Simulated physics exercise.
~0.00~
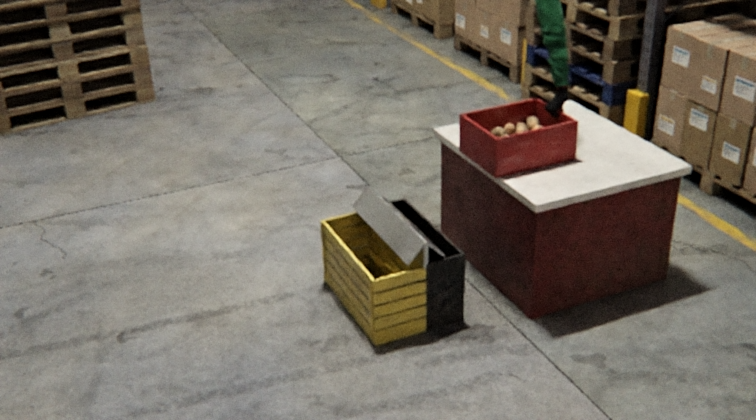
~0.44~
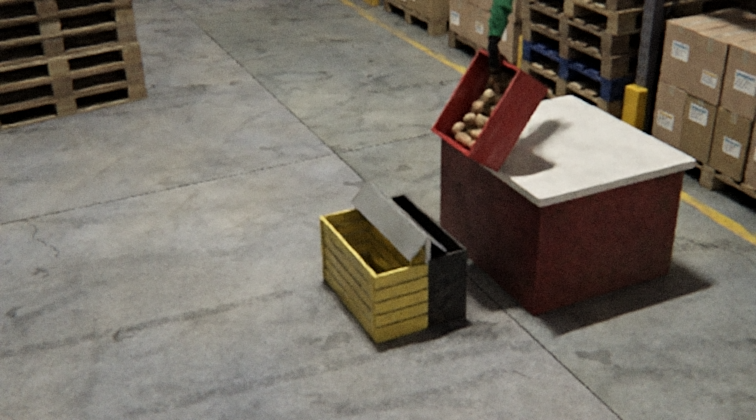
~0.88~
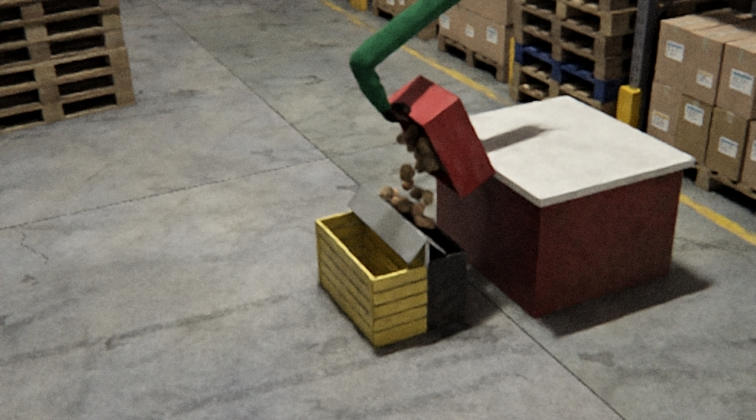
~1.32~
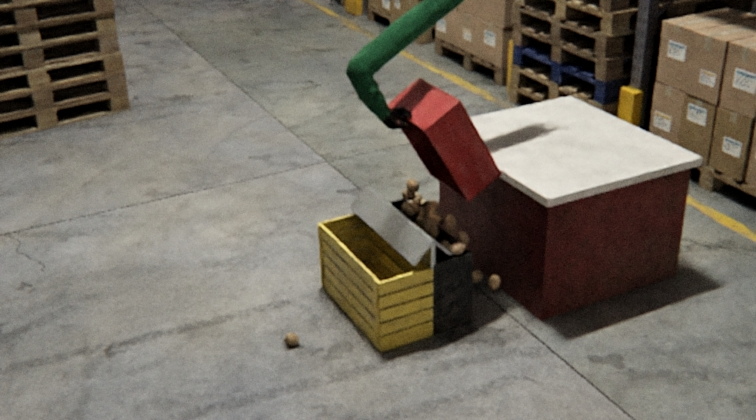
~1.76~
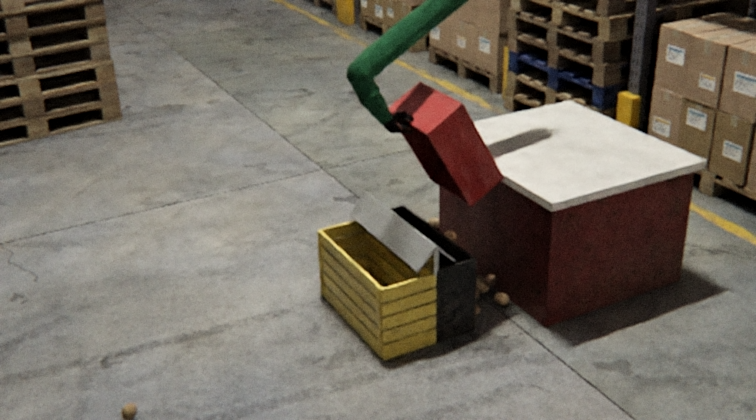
Red crate of potatoes tipping off a bench by a green arm, most dropping into the black trough, others scattering across the floor.
